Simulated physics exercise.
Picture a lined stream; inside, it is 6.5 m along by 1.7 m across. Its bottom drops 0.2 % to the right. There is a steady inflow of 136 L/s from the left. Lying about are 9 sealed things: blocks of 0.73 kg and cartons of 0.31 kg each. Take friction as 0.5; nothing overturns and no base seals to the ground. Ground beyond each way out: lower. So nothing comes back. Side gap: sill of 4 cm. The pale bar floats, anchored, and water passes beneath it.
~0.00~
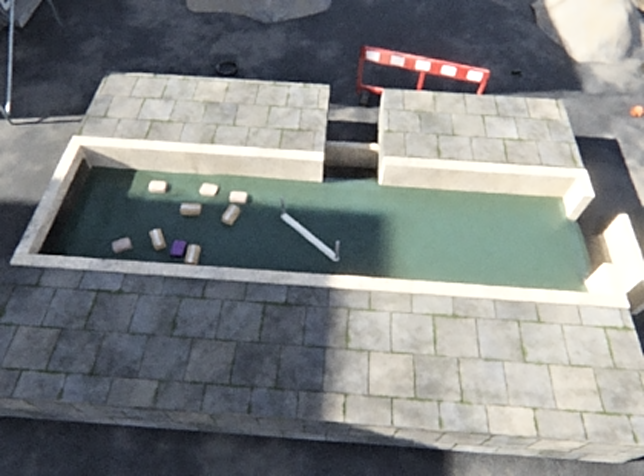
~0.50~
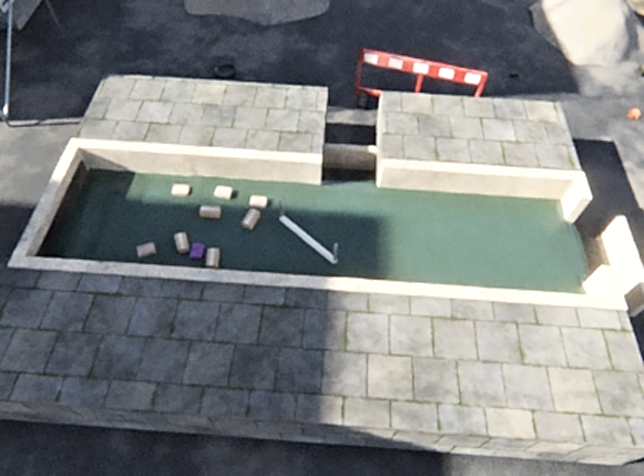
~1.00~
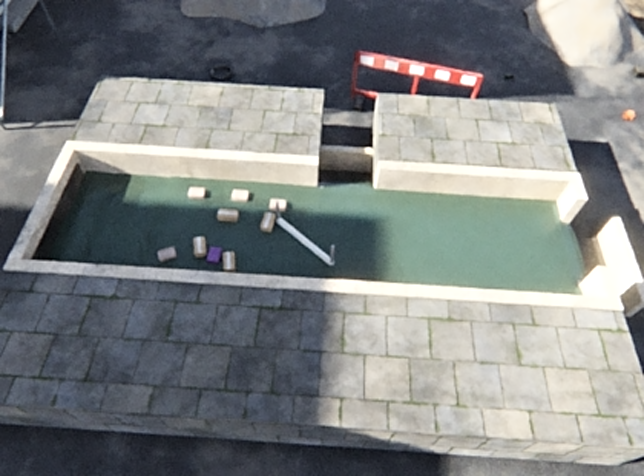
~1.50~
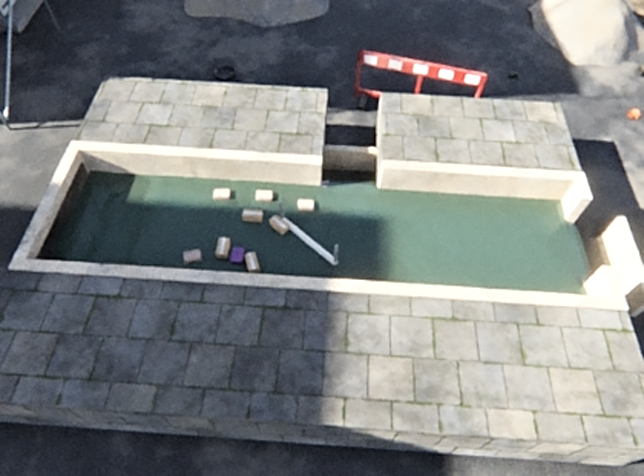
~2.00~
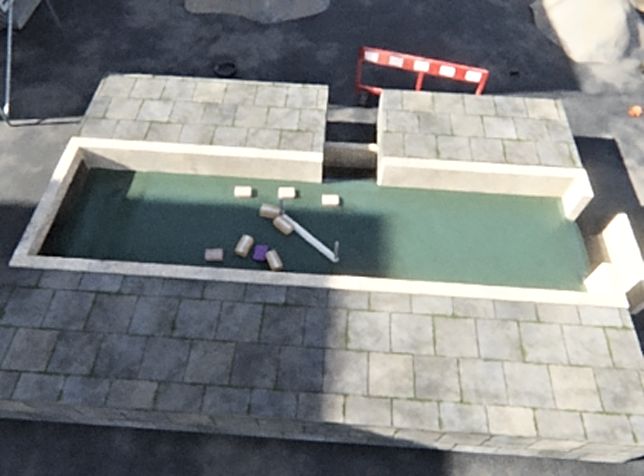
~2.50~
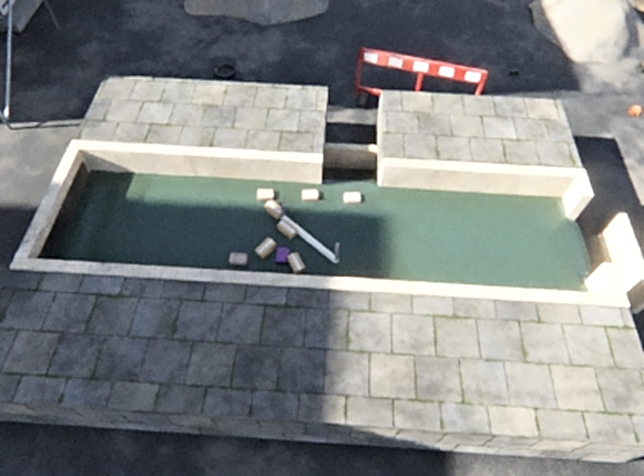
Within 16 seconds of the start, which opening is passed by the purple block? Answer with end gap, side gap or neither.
End gap.
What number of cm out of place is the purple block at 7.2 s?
About 300 cm.
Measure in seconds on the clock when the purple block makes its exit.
Close to 13.0 s, I'd say.
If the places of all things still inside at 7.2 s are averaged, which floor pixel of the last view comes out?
At about (391, 282).
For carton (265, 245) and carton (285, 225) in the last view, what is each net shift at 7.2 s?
Going in order, that's 250 cm then 100 cm.
After 3.5 s the purple block is near (318, 258), 1.7 m from its start, afloat; 0 of 9 are out; 9 afloat.
After 7.2 s the purple block is near (428, 283), 3.1 m from its start, afloat; 4 of 9 are out; 5 afloat.
After 12.0 s the purple block is near (577, 288), 4.8 m from its start, afloat; 5 of 9 are out; 4 afloat.
After 16.0 s the purple block has gone out by the end gap; 8 of 9 are out; 1 afloat.
